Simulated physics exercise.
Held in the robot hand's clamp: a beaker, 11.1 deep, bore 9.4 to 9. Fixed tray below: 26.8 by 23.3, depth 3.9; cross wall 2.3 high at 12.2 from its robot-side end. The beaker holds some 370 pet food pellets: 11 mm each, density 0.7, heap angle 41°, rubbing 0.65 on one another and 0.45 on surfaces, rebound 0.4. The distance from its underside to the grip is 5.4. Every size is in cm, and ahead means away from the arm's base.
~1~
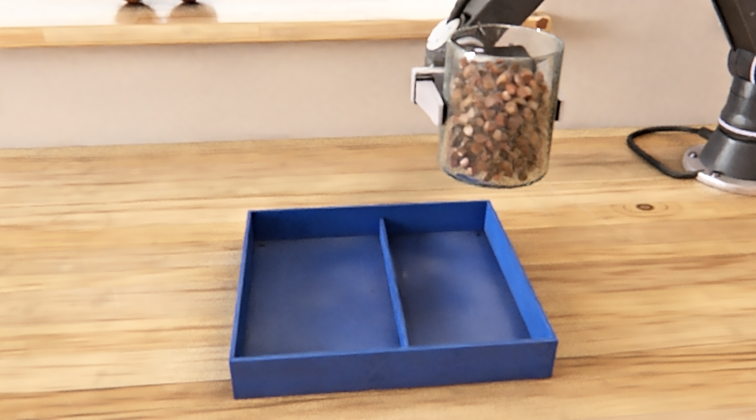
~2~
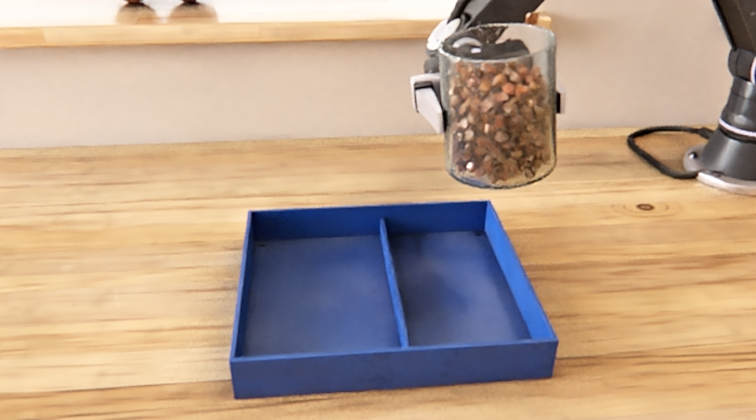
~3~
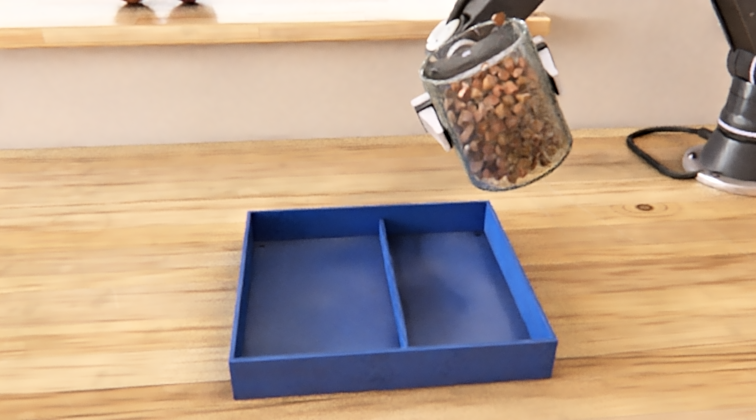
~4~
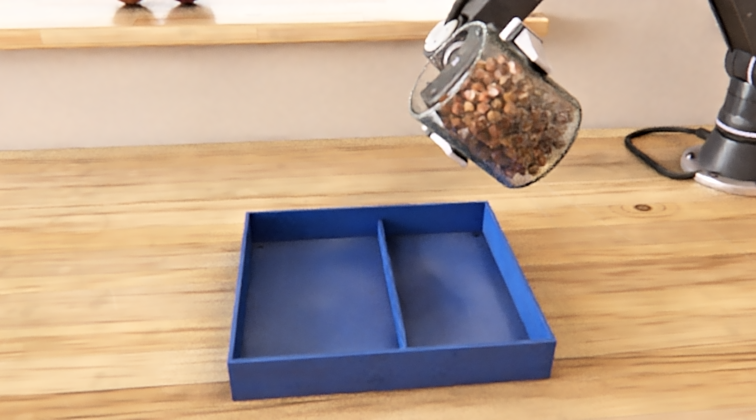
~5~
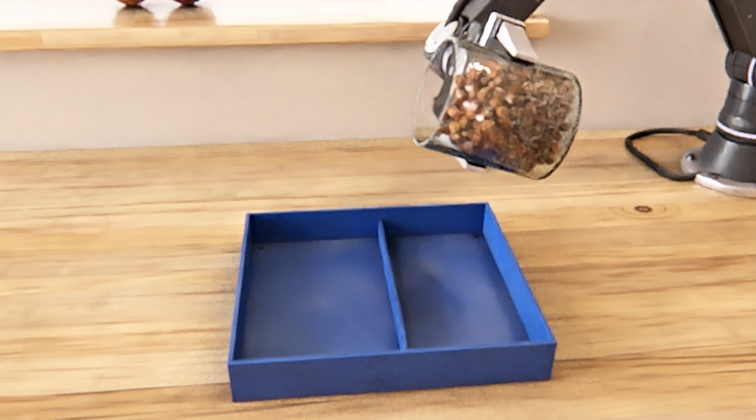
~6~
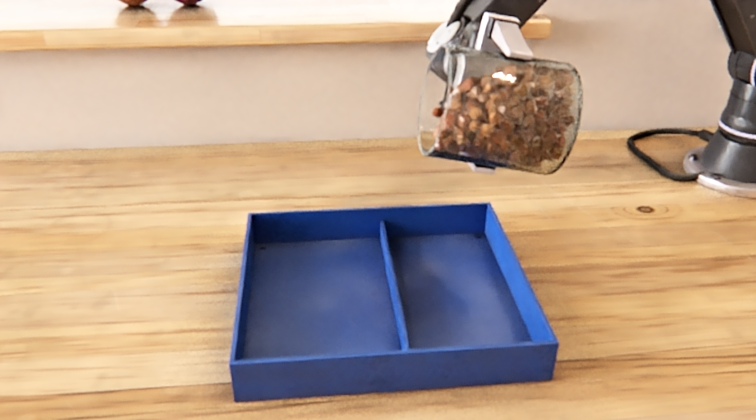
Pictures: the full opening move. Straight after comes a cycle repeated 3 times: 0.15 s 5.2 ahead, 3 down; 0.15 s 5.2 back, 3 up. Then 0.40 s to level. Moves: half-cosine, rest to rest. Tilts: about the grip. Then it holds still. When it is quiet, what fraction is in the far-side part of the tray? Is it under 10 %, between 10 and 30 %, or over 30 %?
It is between 10 and 30 %.
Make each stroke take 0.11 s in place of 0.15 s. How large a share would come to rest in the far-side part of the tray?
I'd expect some 35 per cent.
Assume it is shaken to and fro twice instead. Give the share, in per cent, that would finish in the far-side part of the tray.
Roughly 15 in a hundred.
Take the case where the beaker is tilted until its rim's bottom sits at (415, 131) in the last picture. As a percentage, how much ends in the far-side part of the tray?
Close to 5 in a hundred.
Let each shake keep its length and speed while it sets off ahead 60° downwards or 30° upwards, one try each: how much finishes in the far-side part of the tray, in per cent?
Roughly 5 per cent, then 65 per cent.
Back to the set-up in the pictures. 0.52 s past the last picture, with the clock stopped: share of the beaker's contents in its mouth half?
Estimate: Around 40 %.
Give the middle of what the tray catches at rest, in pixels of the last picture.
I'd put it at roughly (355, 299).
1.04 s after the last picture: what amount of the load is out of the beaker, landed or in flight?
Near 20 per cent.
Then, 0.52 s on, tilted 79° forward, highest piece 21 above the table; 329 in the beaker, 29 in the far-side part, 6 in the robot-side part, 9 in flight or on a rim.
Then, 1.04 s on, tilted 57° forward, highest piece 21 above the table; 291 in the beaker, 58 in the far-side part, 22 in the robot-side part, 2 in flight or on a rim.
Then, 1.50 s on, level, highest piece 24 above the table; 291 in the beaker, 62 in the far-side part, 20 in the robot-side part.
Then, 2.55 s on, level, highest piece 23 above the table; 291 in the beaker, 62 in the far-side part, 20 in the robot-side part.
In the end, 291 in the beaker, 62 in the far-side part, 20 in the robot-side part. That is 17 % in the far-side part of the tray.
